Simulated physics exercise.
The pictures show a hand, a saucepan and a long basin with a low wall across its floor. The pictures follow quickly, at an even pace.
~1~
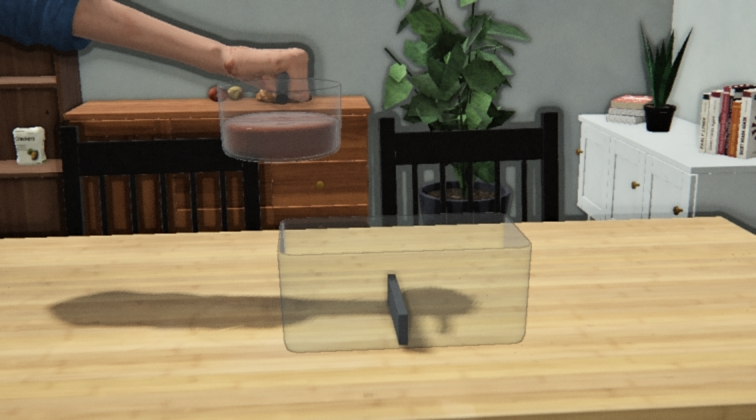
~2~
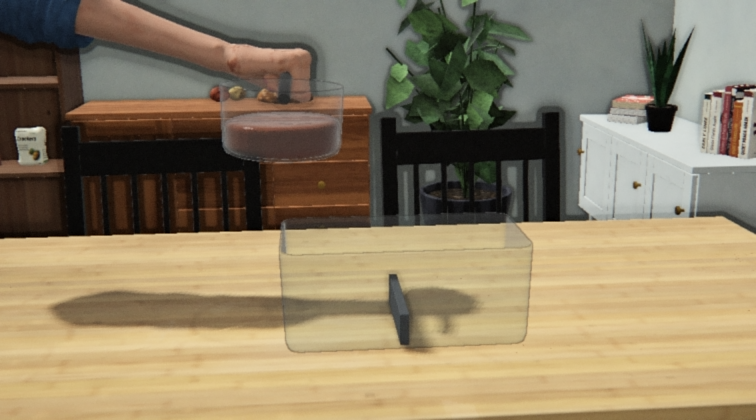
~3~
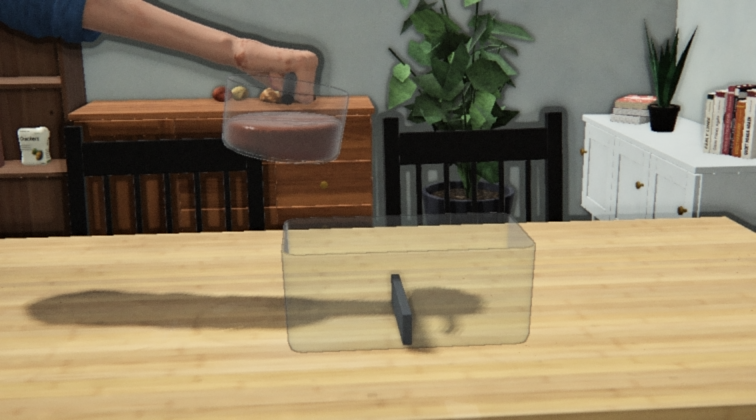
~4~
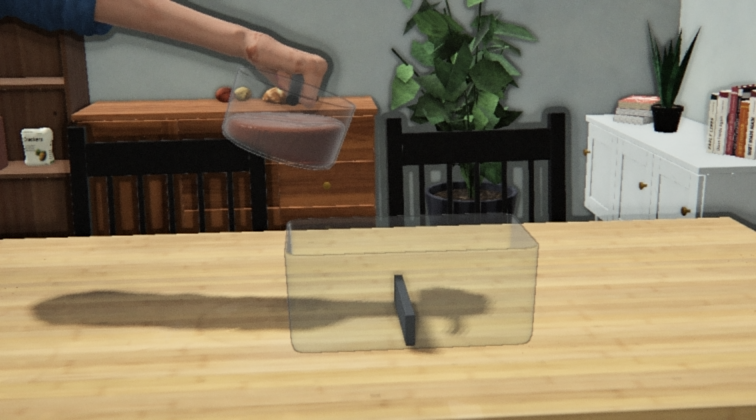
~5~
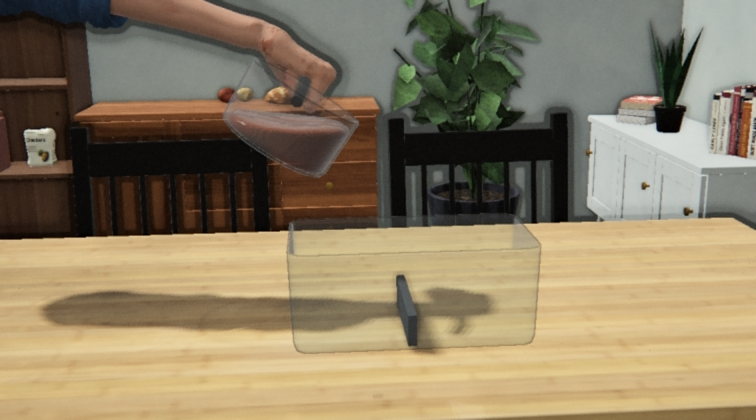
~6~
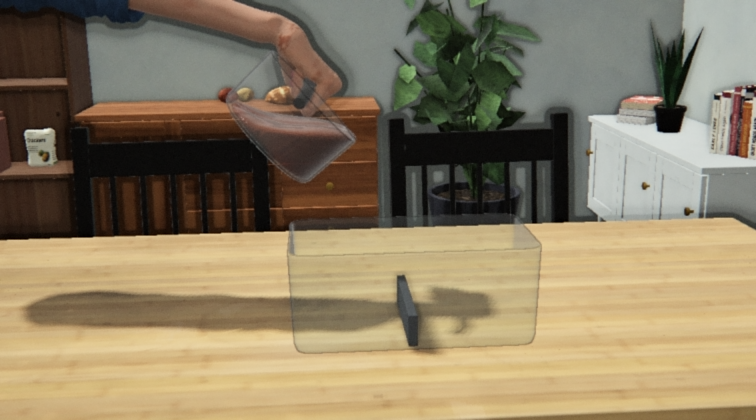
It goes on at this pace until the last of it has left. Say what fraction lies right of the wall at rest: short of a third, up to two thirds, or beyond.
The share right of the wall is not even a third.
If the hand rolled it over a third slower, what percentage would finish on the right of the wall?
Some 15 per cent.
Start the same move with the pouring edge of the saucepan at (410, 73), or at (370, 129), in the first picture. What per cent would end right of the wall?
The first gives 85 %, the second 25 %.
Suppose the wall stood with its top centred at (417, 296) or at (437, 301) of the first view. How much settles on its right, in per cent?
First some 15, then 25 per cent.
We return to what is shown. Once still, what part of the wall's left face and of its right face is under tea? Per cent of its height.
The left part 50 per cent, the right part 0.
A moment on, the saucepan is tipped right over and 18 per cent is still to pour, 37 is left of the wall and 0 right of it.
Next, the saucepan is tipped right over and 3 per cent is still to pour, 83 is left of the wall and 3 right of it.
Then the saucepan is tipped right over and 0 per cent is still to pour, 82 is left of the wall and 8 right of it.
Later the saucepan is tipped right over and 0 per cent is still to pour, 82 is left of the wall and 9 right of it.
Finally, 82 per cent lies left of the wall, 9 right of it and 9 outside.
